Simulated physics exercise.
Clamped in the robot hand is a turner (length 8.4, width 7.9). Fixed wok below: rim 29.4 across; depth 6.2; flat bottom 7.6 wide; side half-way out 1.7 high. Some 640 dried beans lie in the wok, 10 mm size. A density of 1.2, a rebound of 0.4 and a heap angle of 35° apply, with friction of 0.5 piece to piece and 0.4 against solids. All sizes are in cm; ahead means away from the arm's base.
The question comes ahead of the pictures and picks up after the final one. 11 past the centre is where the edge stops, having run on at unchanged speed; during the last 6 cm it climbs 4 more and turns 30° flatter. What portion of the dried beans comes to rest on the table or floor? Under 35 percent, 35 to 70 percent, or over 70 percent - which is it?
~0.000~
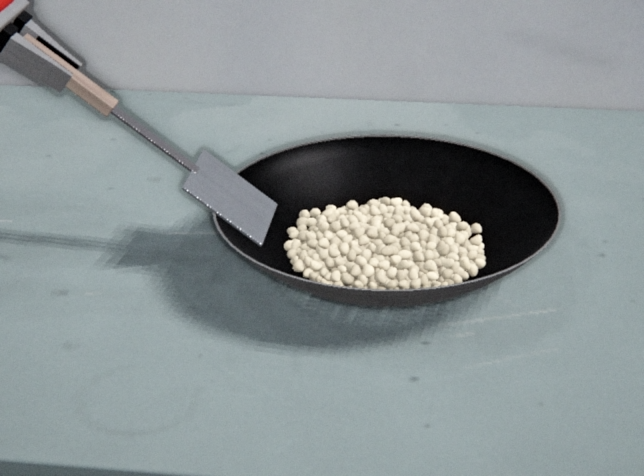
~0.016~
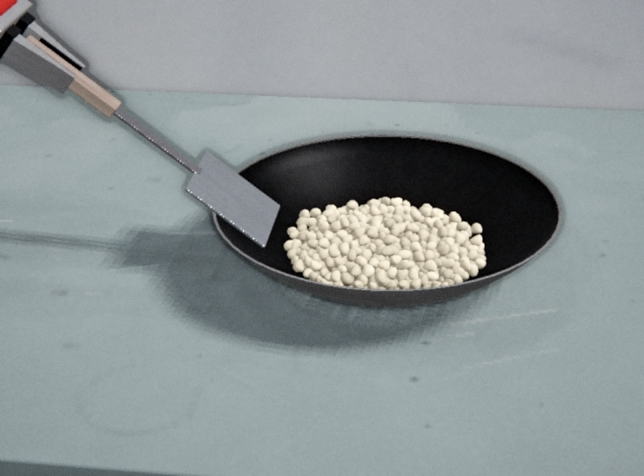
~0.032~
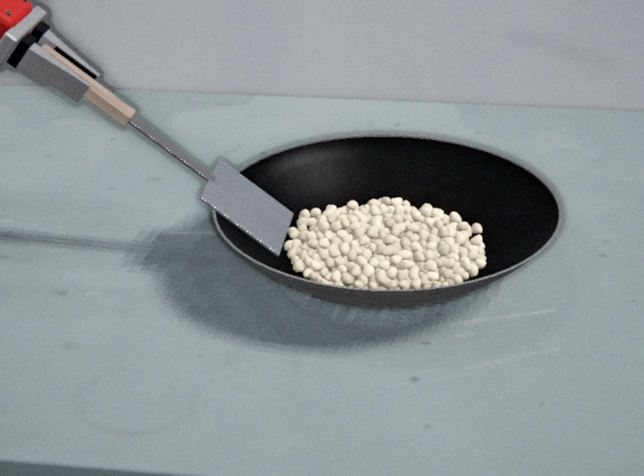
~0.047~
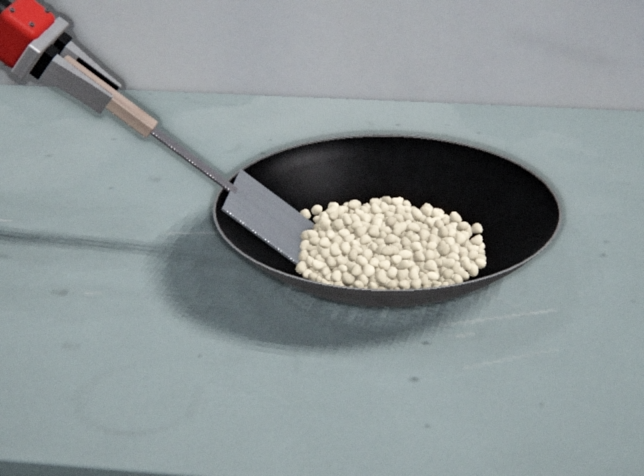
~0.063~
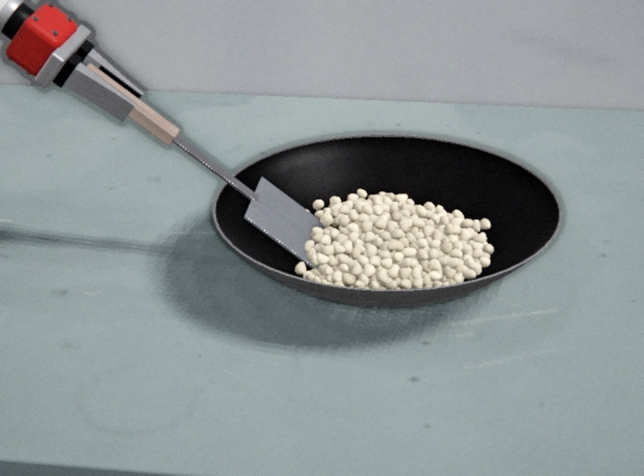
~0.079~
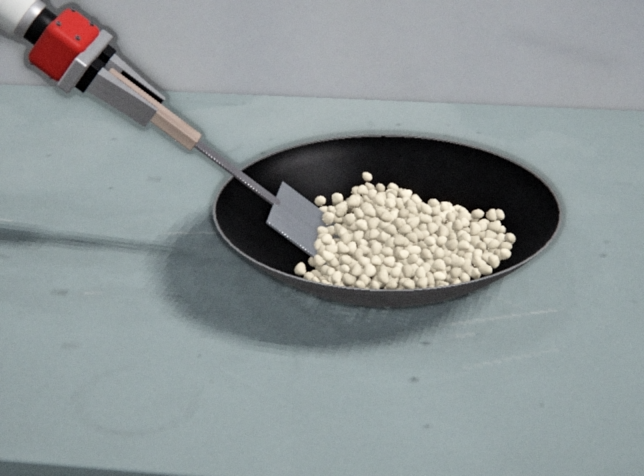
It is 35 to 70 percent.
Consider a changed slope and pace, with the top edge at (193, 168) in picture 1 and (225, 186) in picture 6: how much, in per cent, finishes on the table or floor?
Around 10 per cent finishes on the table or floor.
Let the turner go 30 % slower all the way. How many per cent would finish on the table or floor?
Near 35 %.
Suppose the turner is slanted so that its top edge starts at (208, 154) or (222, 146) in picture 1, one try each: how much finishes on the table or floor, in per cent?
I'd say near 45 per cent for the first and near 50 per cent for the second.
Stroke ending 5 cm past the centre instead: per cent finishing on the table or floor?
With that change, I'd expect about 10 per cent.
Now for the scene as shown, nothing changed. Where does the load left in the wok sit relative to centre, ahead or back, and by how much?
Offset: About 3.0 cm, ahead.
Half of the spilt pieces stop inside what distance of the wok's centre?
About 36 cm out from the centre.
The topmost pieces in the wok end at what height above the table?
Roughly 5.0 cm.
After 0.12 s, sloping 38°, highest piece 10 above the table; 635 in the wok.
After 0.16 s, sloping 31°, highest piece 12 above the table; 626 in the wok, 9 on the blade or in flight.
After 0.38 s, sloping 8°, highest piece 21 above the table; 345 in the wok, 126 on the table or floor, 164 on the blade or in flight.
After 1.43 s, sloping 8°, highest piece 5 above the table; 345 in the wok, 290 on the table or floor.
In the end, 345 in the wok, 290 on the table or floor. That is 46 % on the table or floor.
